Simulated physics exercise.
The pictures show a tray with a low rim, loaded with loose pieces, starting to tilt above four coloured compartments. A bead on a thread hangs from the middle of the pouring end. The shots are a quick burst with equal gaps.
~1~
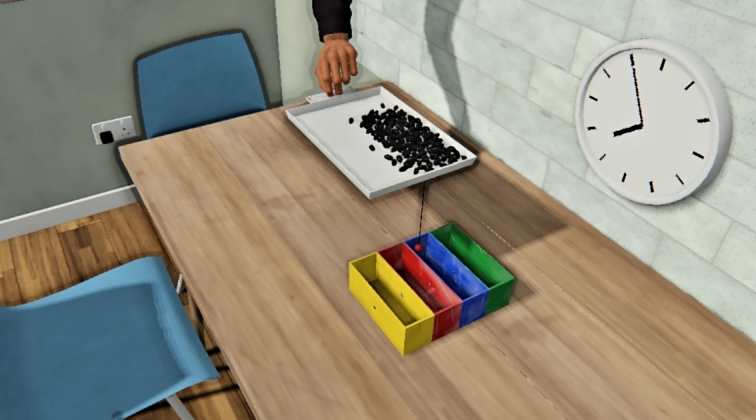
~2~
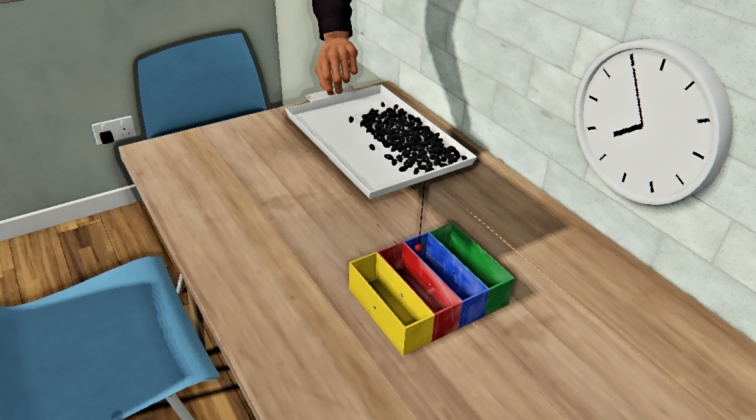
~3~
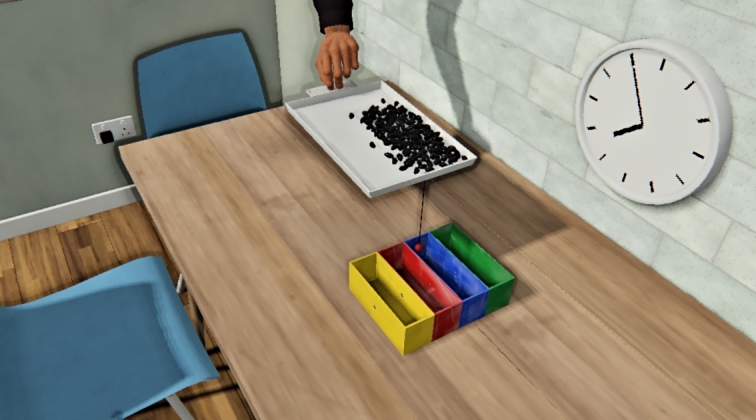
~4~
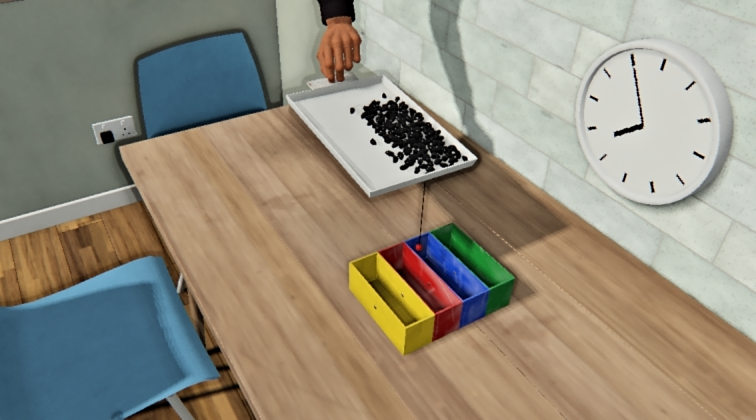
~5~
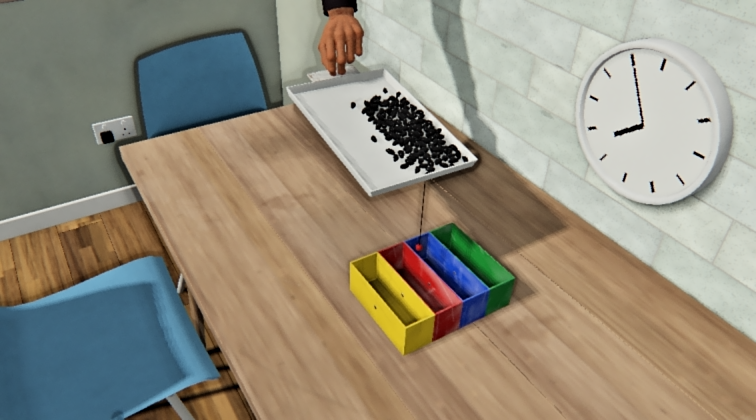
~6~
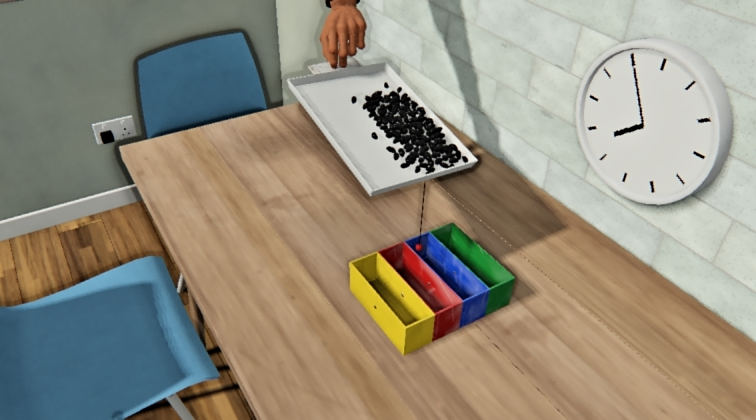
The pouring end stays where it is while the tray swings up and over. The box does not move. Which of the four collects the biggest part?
It favours the green compartment.
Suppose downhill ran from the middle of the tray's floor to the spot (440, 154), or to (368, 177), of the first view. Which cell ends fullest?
One: Green. Two: The cell in yellow.
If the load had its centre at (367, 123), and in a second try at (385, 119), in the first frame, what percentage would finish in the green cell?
Near 30 % and 50 %.
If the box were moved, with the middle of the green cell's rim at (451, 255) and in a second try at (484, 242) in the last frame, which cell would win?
First the cell in green, then that blue cell.
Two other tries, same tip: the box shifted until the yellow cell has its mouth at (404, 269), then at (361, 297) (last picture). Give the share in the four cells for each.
Roughly 100 per cent, and 40 per cent.
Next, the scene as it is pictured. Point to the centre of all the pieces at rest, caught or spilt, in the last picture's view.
Around (472, 286).
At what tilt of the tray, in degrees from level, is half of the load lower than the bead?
At about 95°.
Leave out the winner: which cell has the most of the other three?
In second place: That blue cell.
Shortly afterwards, tray tipped steeply; all but a few on the tray; only a few falling or outside the box.
Next, tray tipped right over; near half on the tray; a little in the green cell; only a few in the blue cell; near a third falling or outside the box.
Some moments later, tray tipped past a quarter turn; near half in the green cell; near a quarter in the blue cell; a little in the red cell; only a few in the yellow cell; near a quarter falling or outside the box.
In the end, tray tipped past a quarter turn; near half in the green cell; near a quarter in the blue cell; a little in the red cell; only a few in the yellow cell; near a quarter outside the box.
